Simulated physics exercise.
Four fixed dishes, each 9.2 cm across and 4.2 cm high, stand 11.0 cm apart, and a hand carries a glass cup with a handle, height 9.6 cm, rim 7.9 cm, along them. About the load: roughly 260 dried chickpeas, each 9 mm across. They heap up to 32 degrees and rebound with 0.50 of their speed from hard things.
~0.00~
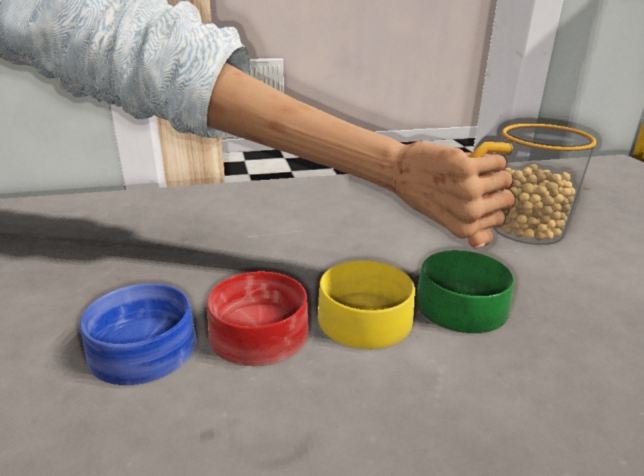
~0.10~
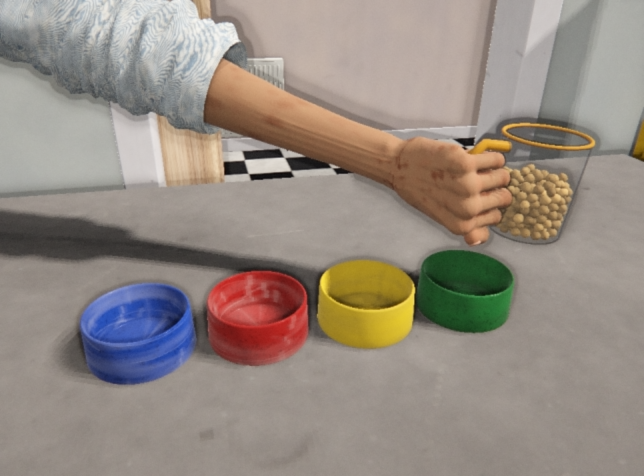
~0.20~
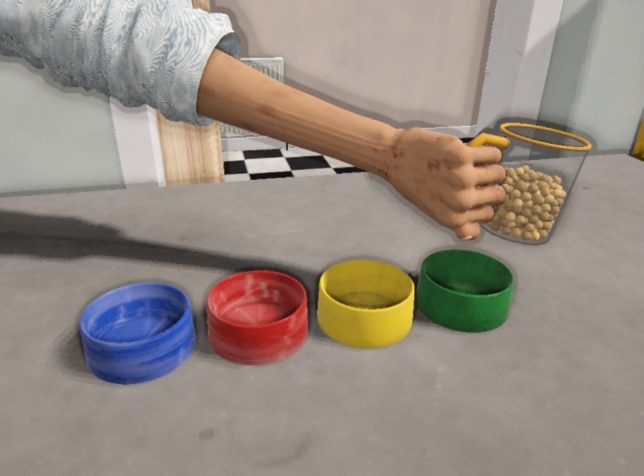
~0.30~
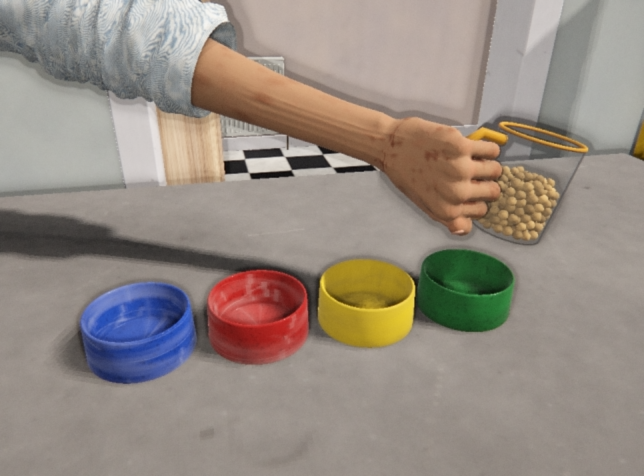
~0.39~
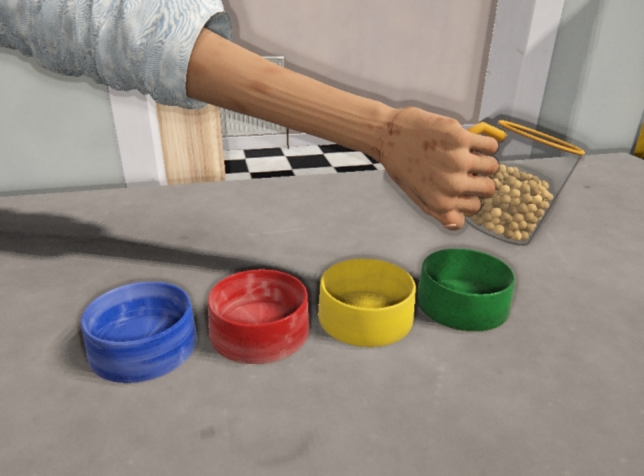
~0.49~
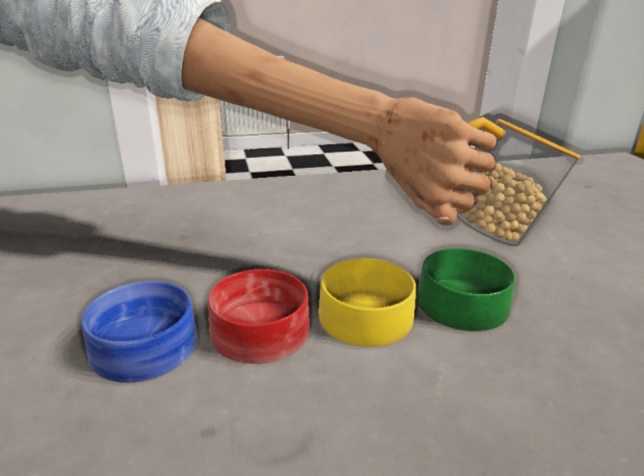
A hand reaching in from the upper left, its arm in a pale blue patterned sleeve, grips a clear cup of chickpeas by its yellow handle above a grey tabletop, seen from slightly above. Blue, red, yellow and green dishes sit empty in a row from left to right, with a checkered floor behind. The hand shifts slightly left, steadily tilting the orange-rimmed cup rightward, while the camera stays practically still.
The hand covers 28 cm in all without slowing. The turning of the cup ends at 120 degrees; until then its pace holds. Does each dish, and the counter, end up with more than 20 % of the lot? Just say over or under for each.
Going through them: Red comes out under, blue comes out under, green comes out over, yellow comes out under, counter comes out over.
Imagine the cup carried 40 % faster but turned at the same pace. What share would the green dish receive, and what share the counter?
In that case green 0; counter 0.
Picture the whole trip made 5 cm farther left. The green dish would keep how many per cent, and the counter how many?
The green one would get 0 and the counter 10.
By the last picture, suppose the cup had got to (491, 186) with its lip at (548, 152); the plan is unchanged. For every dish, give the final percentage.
Red 10; blue 0; green 0; yellow 40.
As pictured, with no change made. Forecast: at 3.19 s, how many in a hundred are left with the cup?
Roughly 0 per cent, give or take.
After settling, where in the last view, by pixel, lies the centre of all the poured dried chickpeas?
Roughly pixel (439, 299).
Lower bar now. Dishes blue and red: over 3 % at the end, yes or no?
Dish blue: It misses. Dish red: It misses.
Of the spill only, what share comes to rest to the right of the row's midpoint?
Near 100 percent ends up there.
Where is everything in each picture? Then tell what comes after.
In the first frame, cup at (537, 184), tilt 0 degrees, lip at (584, 134), moved 0.0 cm; middle of the pieces at (534, 199); green dish at (467, 272); yellow dish at (367, 285); red dish at (257, 298); blue dish at (136, 312).
In the second frame, cup at (534, 184), tilt 2 degrees, lip at (583, 135), moved 0.3 cm; middle of the pieces at (531, 199).
In the third frame, cup at (528, 184), tilt 7 degrees, lip at (579, 139), moved 1.0 cm; middle of the pieces at (524, 199).
In the fourth frame, cup at (523, 184), tilt 12 degrees, lip at (576, 143), moved 1.6 cm; middle of the pieces at (518, 199).
In the fifth frame, cup at (517, 184), tilt 17 degrees, lip at (572, 147), moved 2.3 cm; middle of the pieces at (511, 198).
In the sixth frame, cup at (511, 184), tilt 22 degrees, lip at (568, 152), moved 3.0 cm; middle of the pieces at (504, 198); green dish at (468, 270); yellow dish at (368, 282); red dish at (258, 295); blue dish at (138, 310). Its pace works out near 50 degrees a second; the hand travels 7 cm a second.
After 2.11 s, tilt 106 degrees; cup holds 90 %, green 10 %.
After 3.19 s, tilt 120 degrees; cup holds 0 %, green 50 %, yellow 10 %.
After 4.24 s, tilt 120 degrees; cup holds 0 %, green 50 %, yellow 10 %.
At rest (4.5 s), red 0 %, blue 0 %, green 50 %, yellow 10 %, counter 40 %.
